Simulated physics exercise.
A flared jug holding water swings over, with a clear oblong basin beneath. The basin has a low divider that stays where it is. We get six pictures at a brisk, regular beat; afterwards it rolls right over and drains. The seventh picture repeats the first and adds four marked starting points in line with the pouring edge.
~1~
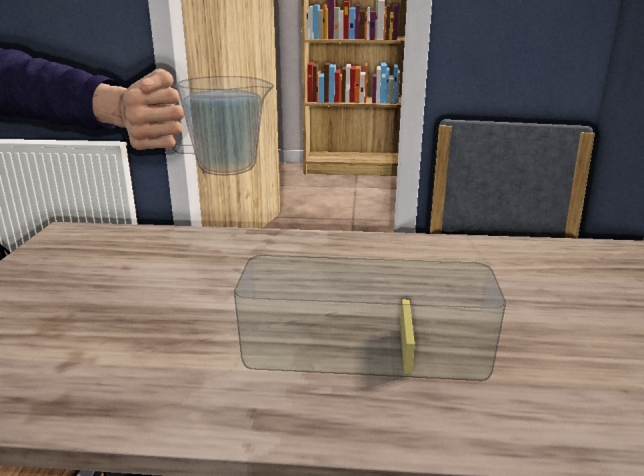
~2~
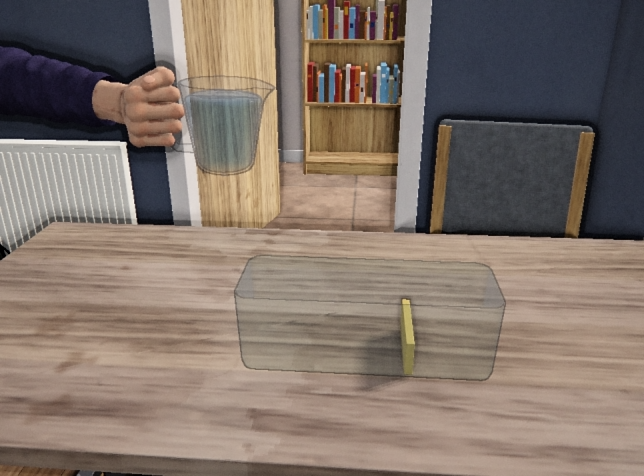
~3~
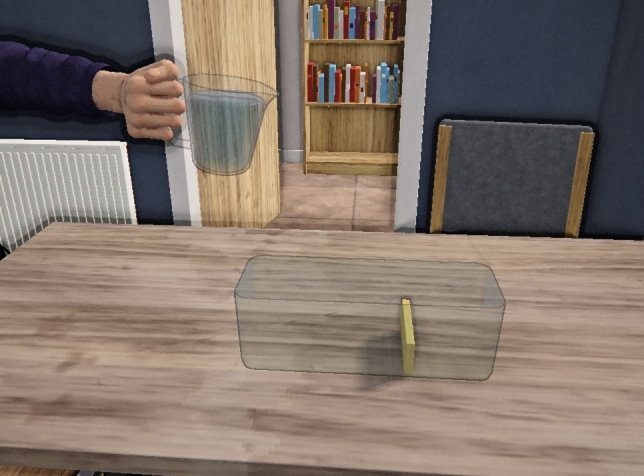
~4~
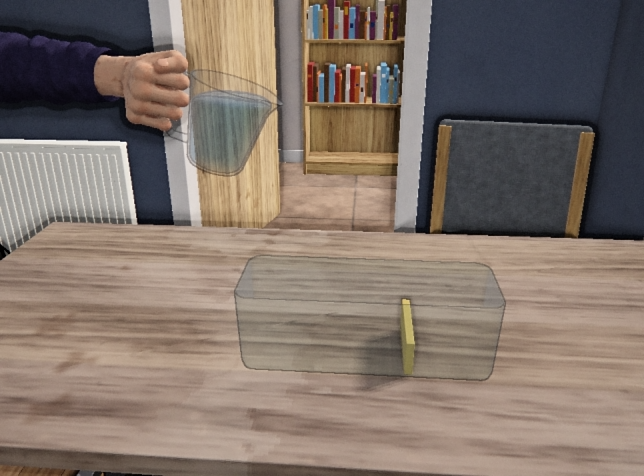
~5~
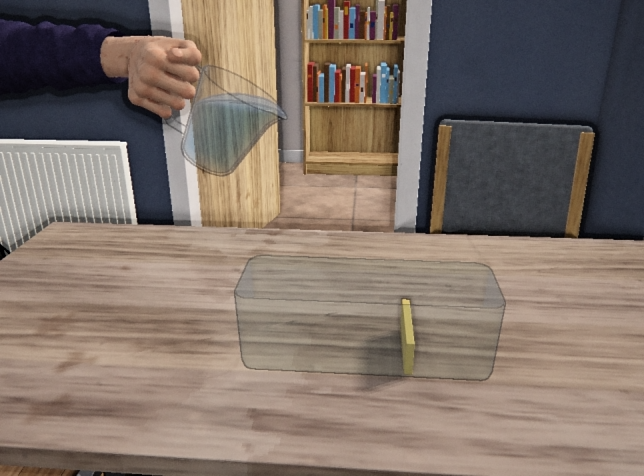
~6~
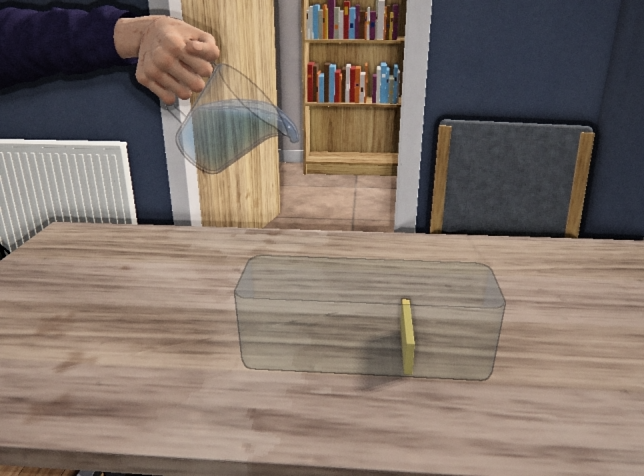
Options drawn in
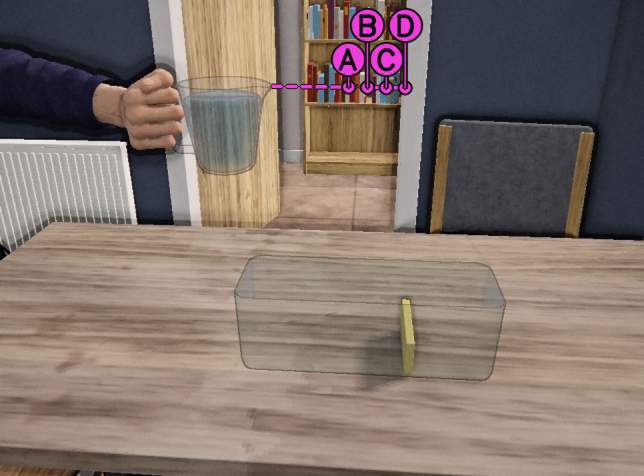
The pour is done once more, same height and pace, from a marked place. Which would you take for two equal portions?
B.
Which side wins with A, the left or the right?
More ends on the left.
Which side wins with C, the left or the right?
The right side.
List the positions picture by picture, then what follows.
The first picture shows upright, lip at (272, 86); basin from (242, 364) to (492, 376); top of the wall at (408, 320); nothing has left yet.
The second picture shows tipped about 2°, lip at (274, 88); nothing has left yet.
The third picture shows tipped about 8°, lip at (278, 94); nothing has left yet.
The fourth picture shows tipped about 18°, lip at (283, 104); nothing has left yet.
The fifth picture shows tipped about 30°, lip at (286, 118); water is over the lip, down to (286, 118).
The sixth picture shows tipped about 45°, lip at (287, 134); water is over the lip, down to (294, 140).
On the marked copy, A at (348, 87); B at (367, 87); C at (386, 87); D at (405, 87).
For spot A, about 74 % ends left of the wall and 20 % right of it; 6 % is lost outside.
For spot B, about 54 % ends left of the wall and 41 % right of it; 5 % is lost outside.
For spot C, about 27 % ends left of the wall and 69 % right of it; 4 % is lost outside.
For spot D, about 15 % ends left of the wall and 80 % right of it; 5 % is lost outside.
